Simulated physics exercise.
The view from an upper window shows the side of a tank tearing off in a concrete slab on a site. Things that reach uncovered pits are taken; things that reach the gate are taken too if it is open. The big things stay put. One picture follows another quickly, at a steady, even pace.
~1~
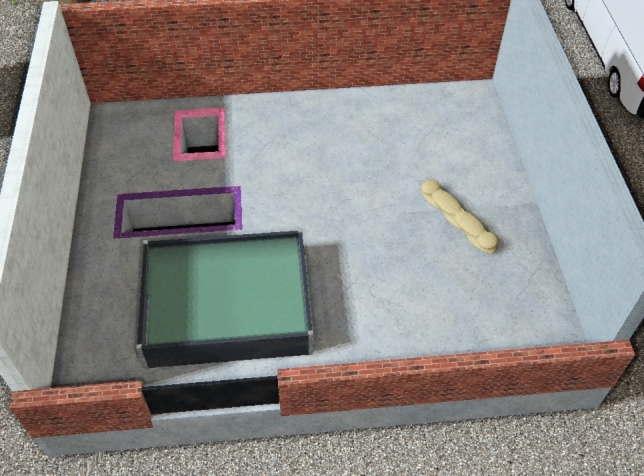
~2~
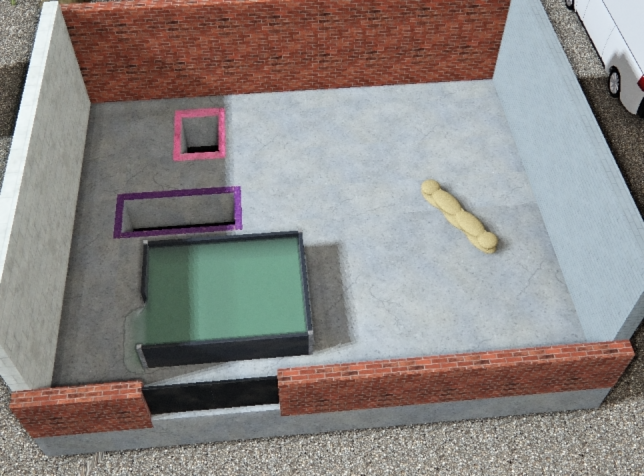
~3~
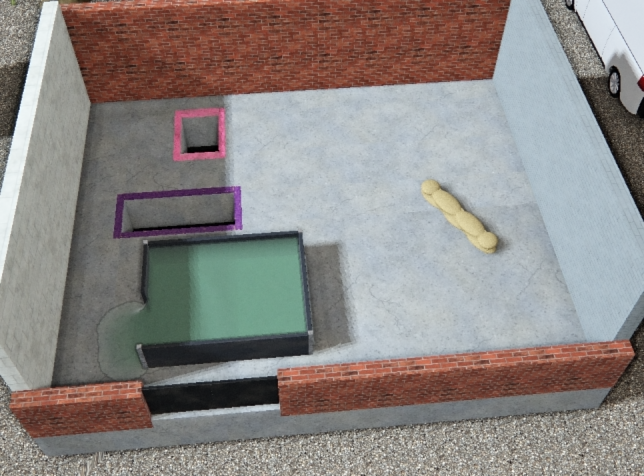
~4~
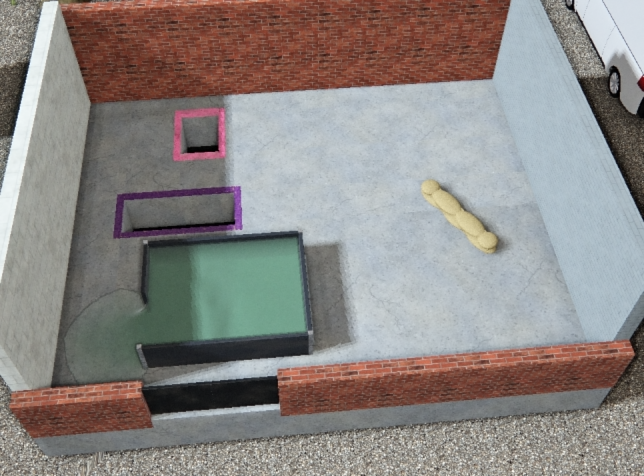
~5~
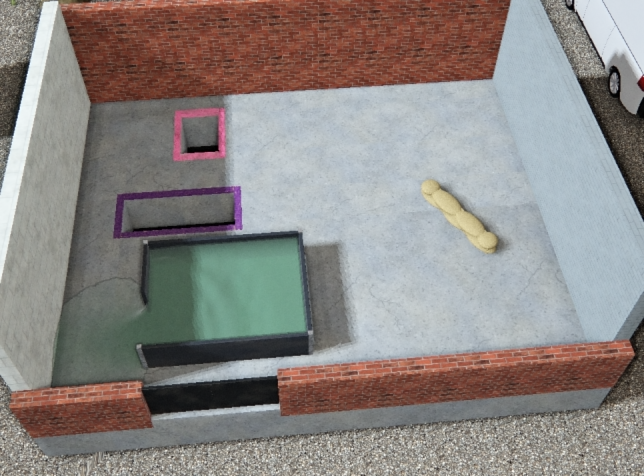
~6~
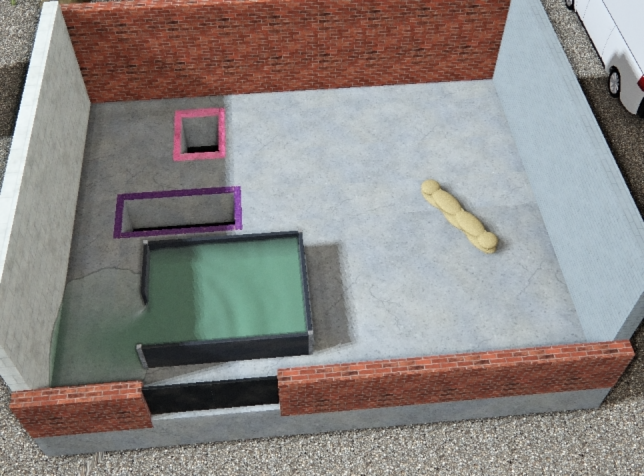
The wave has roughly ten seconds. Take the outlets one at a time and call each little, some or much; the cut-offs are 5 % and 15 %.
In order: The gate catches little; the purple pit catches much; the pink pit catches little.
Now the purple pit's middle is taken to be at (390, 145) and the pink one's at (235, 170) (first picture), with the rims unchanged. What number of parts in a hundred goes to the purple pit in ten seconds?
The purple pit takes 4 per cent.
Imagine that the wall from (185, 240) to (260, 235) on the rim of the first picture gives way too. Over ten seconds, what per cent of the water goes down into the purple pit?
In percent, purple takes 55.
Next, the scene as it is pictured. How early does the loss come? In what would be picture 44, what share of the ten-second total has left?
Near 55 in a hundred, I reckon.
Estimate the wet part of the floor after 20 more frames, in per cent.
About 25 per cent.
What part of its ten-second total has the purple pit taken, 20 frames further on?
Something like 20 in a hundred.
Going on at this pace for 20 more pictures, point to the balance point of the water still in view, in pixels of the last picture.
The spot I would choose is (182, 312).
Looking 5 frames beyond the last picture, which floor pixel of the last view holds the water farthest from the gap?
Look around (74, 232).
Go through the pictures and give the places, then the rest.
The first picture shows the open tank at (225, 289) is whole and still.
In the second picture, the front is at (137, 312), out from the gap at (148, 332).
In the third picture, the front is at (109, 318), out from the gap at (148, 333).
In the fourth picture, water pours out at (148, 333) and has run to (71, 338).
In the fifth picture, water pours out at (148, 333) and has run to (53, 382).
In the sixth picture, water pours out at (148, 333) and has run to a hidden place.
A moment on, water covers 5 % of the floor; the gate 0 %, the purple pit 0 %, the pink pit 0 %.
Next, water covers 15 % of the floor; the gate 0 %, the purple pit 0 %, the pink pit 0 %.
Then, water covers 25 % of the floor; the gate 0 %, the purple pit 4 %, the pink pit 0 %.
Later, water covers 40 % of the floor; the gate 0 %, the purple pit 12 %, the pink pit 0 %.
In the end, water covers 65 % of the floor; the gate 0 %, the purple pit 21 %, the pink pit 1 %.
